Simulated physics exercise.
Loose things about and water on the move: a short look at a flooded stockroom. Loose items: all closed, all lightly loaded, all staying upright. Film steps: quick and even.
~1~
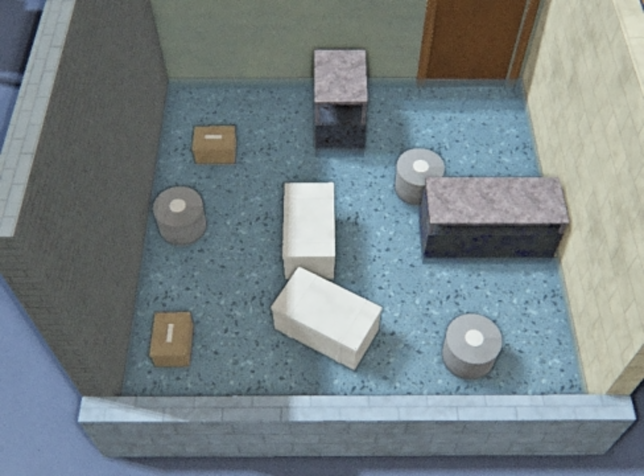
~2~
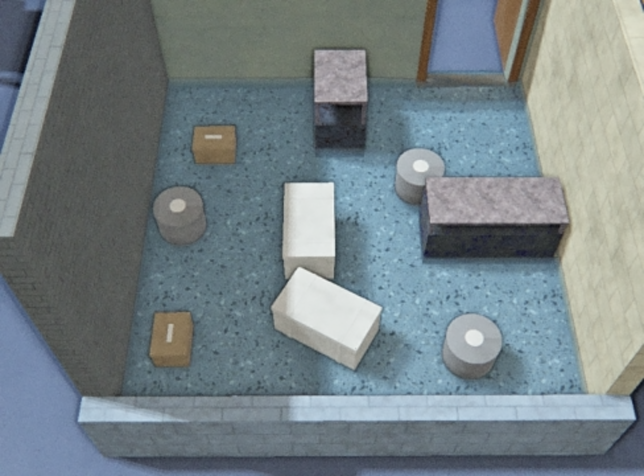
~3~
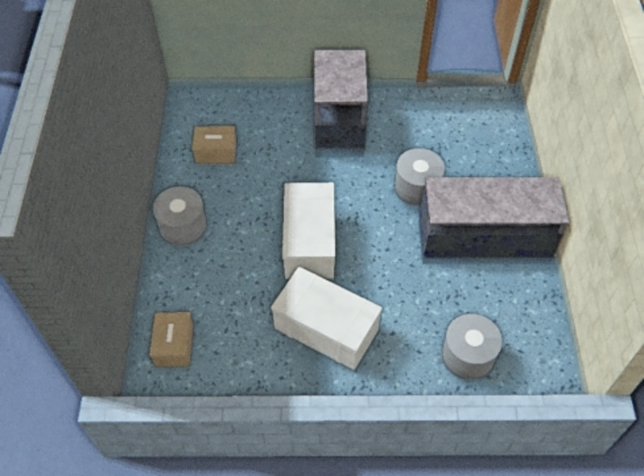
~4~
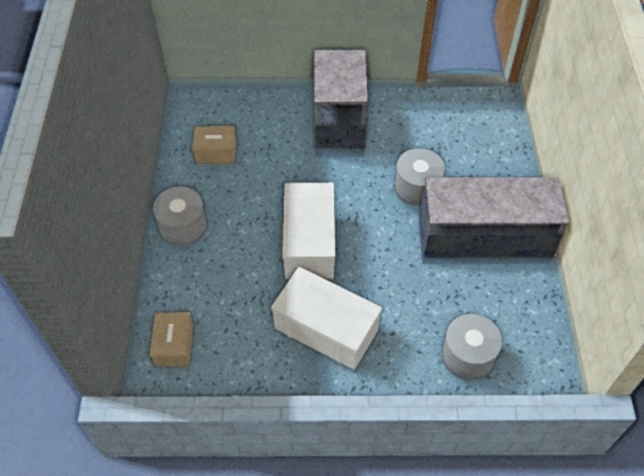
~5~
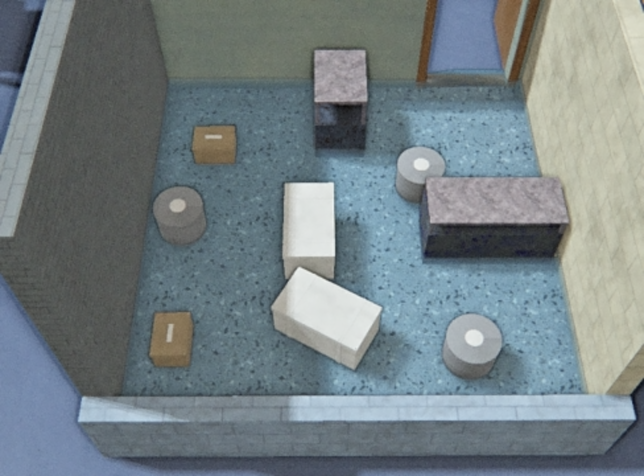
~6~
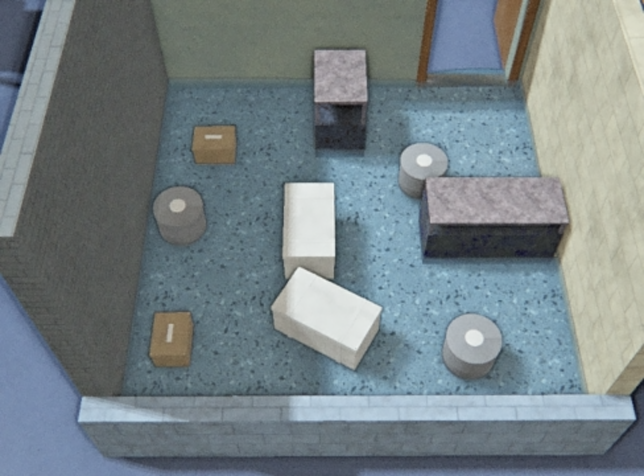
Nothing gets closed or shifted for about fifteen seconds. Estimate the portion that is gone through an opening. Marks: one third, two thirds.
I expect the portion to fall short of a third.
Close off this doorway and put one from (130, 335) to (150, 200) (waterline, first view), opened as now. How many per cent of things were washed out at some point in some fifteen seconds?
It comes to about 70 per cent of the things.
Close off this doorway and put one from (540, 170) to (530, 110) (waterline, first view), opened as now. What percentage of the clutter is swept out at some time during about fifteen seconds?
I'd say some 30 in a hundred.
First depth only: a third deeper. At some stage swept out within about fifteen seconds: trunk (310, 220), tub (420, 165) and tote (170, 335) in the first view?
Well, in turn they're removed, removed and not removed.
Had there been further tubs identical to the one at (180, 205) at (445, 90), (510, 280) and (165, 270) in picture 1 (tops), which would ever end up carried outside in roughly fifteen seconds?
In that order: Through, inside, stays.
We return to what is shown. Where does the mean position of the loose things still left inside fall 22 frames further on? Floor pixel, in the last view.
The average lands at about (316, 229).
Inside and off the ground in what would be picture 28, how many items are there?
The answer would be 6.
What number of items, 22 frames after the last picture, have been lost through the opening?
By that point the tally is 1.
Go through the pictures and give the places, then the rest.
In the first picture, a tub at (421, 167), afloat; a trunk at (309, 219) floats; 0 of 7 have shifted.
In the second picture, a tub at (421, 167), afloat; a trunk at (309, 219), afloat; 0 of 7 have shifted.
In the third picture, a tub at (421, 167), afloat; a trunk at (309, 219), afloat; 0 of 7 have shifted.
In the fourth picture, a tub at (421, 167), afloat; a trunk at (309, 219), afloat; 0 of 7 have shifted.
In the fifth picture, a tub at (421, 165), afloat, close to its start; a trunk at (309, 219) floats; 0 of 7 have shifted.
In the sixth picture, a tub at (424, 161) floats, close to its start; a trunk at (309, 218) floats; 1 of 7 have shifted.
A moment on, 0 of 7 are out; 7 afloat.
Next, 0 of 7 are out; 7 afloat.
Later, 1 of 7 are out; 6 afloat.
In the end, 2 of 7 are out; 5 afloat.
